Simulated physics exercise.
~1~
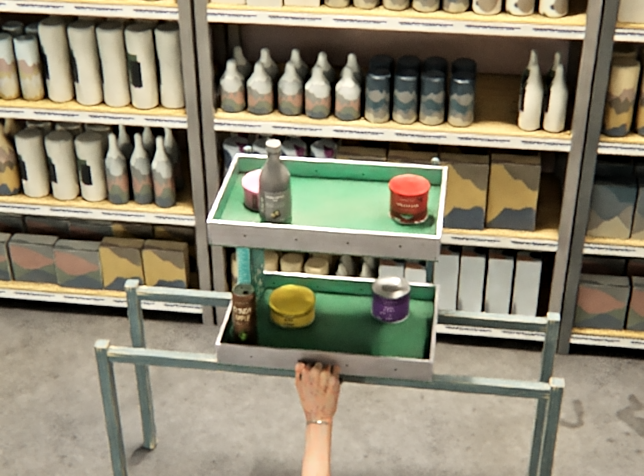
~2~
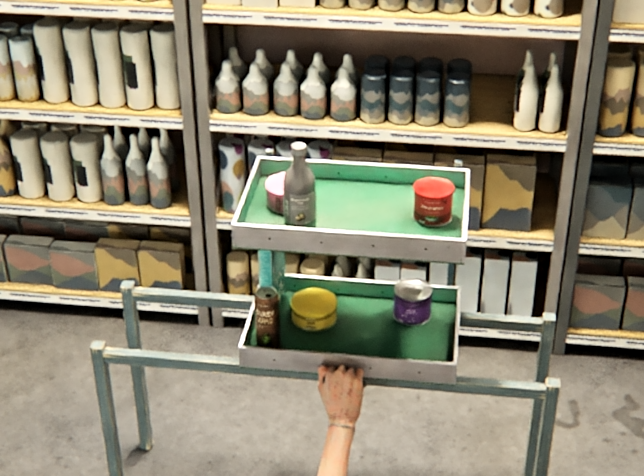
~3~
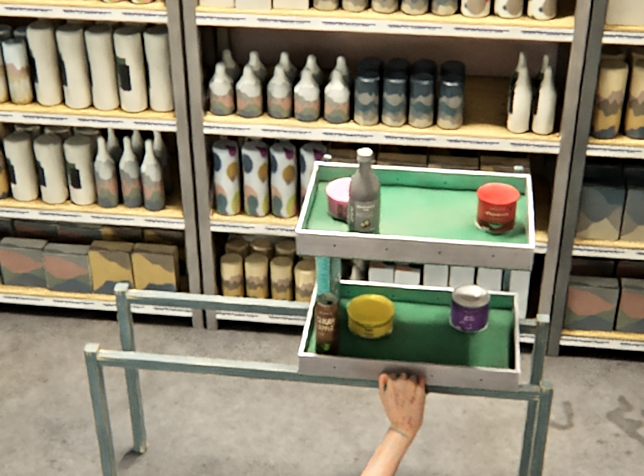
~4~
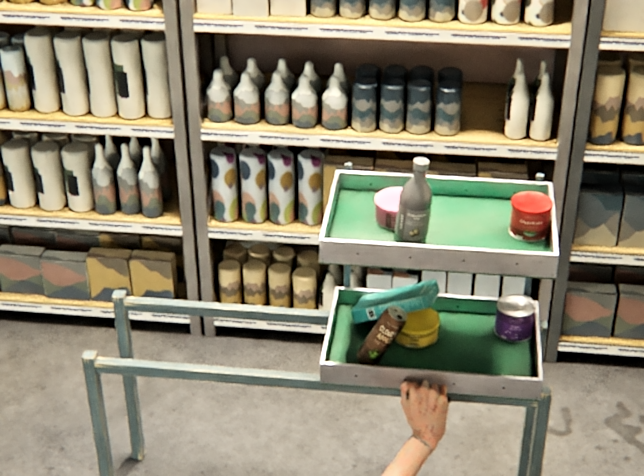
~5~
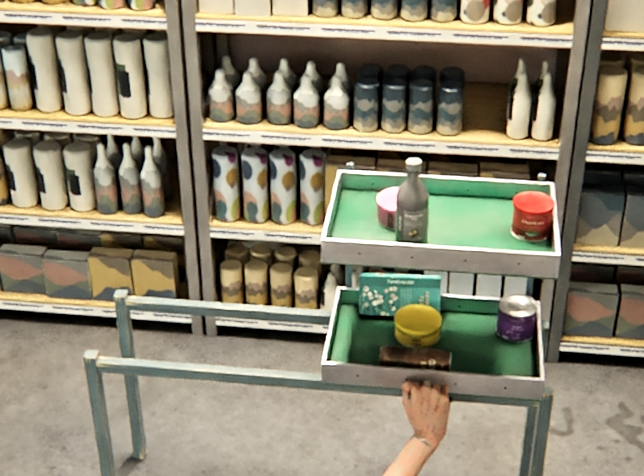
A hand grips the front edge of a two-level tray with green surfaces, standing on a metal frame in a store aisle, seen from slightly above with stocked shelves behind. The upper level holds a pink tub, a grey bottle and a red tin, while the lower holds a brown can, a turquoise packet, a yellow tub and a purple tub. The hand pushes the tray to the right along the rails until it stops at the right end. The turquoise packet and brown can tip over, and both end lying down beside the yellow tub, while the others remain standing.
